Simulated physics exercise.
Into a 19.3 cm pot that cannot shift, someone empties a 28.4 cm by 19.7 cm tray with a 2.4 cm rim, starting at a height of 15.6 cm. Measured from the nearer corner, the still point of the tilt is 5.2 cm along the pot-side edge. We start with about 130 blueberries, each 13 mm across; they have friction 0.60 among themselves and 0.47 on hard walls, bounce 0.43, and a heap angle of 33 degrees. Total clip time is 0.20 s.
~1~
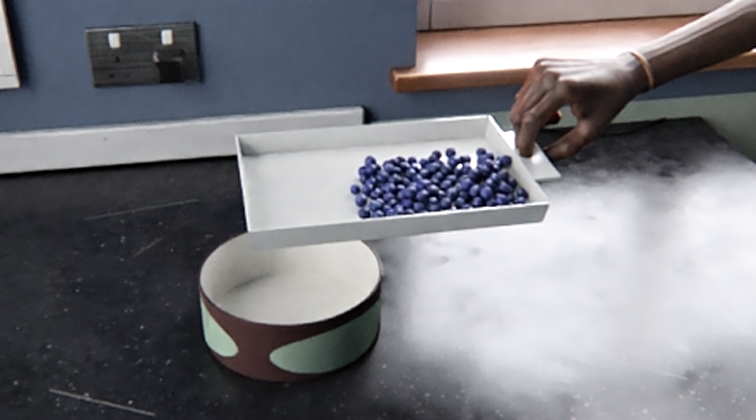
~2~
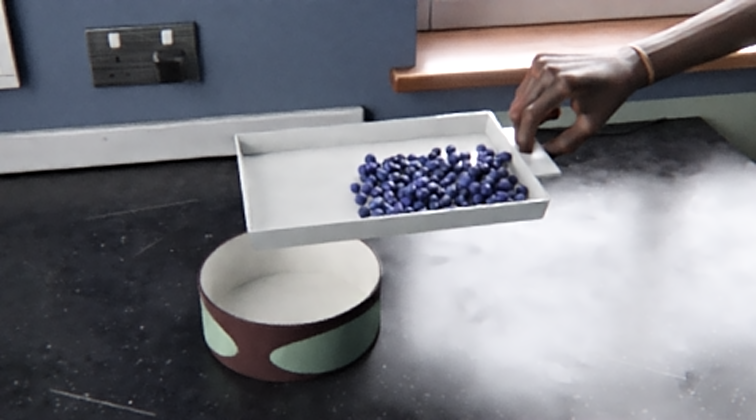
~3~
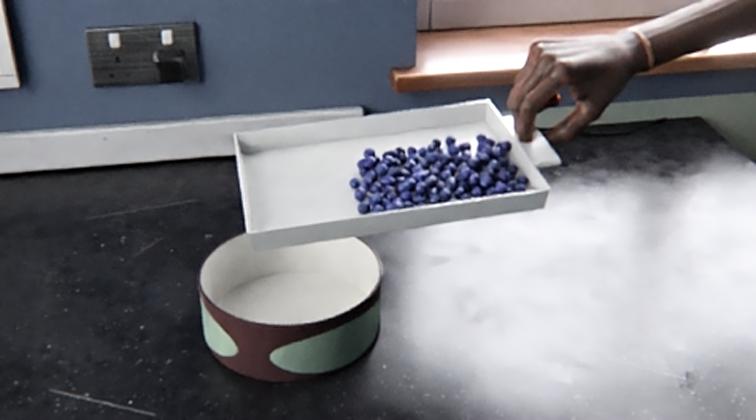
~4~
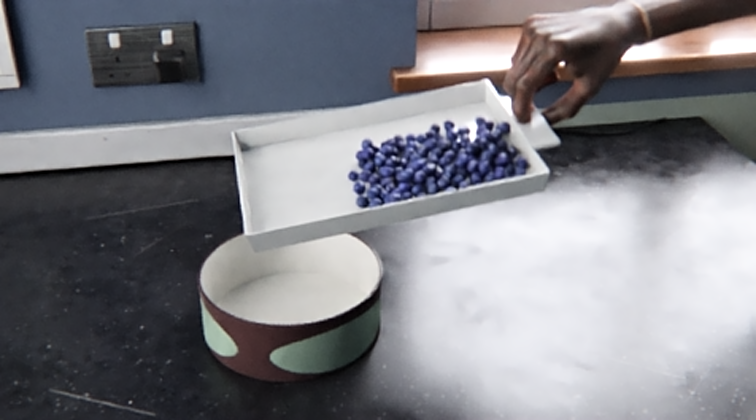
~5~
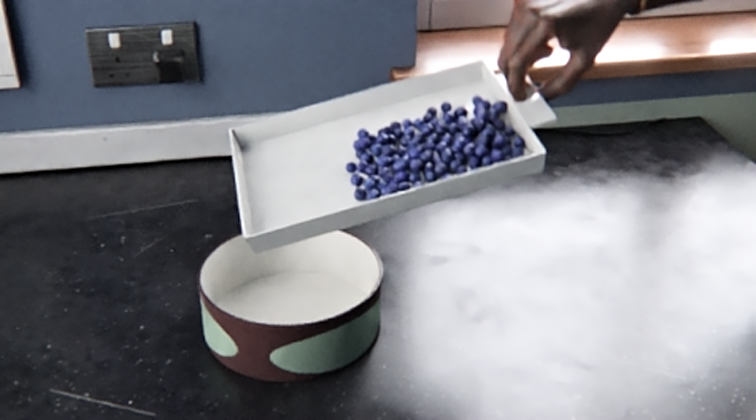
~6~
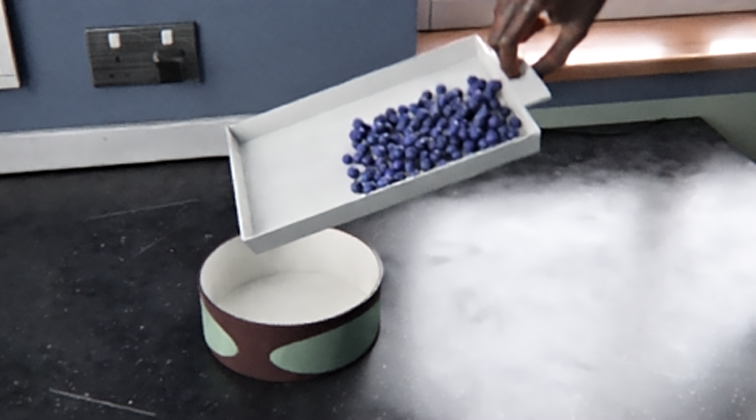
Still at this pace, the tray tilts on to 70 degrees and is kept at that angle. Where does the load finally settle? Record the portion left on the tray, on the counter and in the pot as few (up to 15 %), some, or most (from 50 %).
Result. Tray: Some; counter: Most; pot: Few.
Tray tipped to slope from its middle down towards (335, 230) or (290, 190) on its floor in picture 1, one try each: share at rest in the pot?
Roughly 0 % for the first direction, roughly 0 % for the second.
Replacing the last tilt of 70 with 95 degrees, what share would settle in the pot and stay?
That would give about 0 per cent.
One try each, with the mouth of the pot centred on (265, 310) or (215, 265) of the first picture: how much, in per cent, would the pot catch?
In order, about 30 and about 25 per cent.
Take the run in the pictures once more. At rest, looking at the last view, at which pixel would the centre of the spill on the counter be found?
I'd put it near (101, 395).
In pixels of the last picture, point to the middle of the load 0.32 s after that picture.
At that time the load is centred around (291, 151).
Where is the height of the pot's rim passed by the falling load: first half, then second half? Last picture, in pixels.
First near (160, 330), then at (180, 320).
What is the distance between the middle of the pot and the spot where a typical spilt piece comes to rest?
I'd say around 24 centimetres.
Then, 0.19 s after the last picture, tilt 45 degrees; the tray holds 100 %, the pot 0 %.
Then, 0.32 s after the last picture, tilt 63 degrees; the tray holds 100 %, the pot 0 %.
Then, 0.58 s after the last picture, tilt 70 degrees; the tray holds 35 %, the pot 0 %.
In the end, tray 30 %, counter 70 %, pot 0 %.
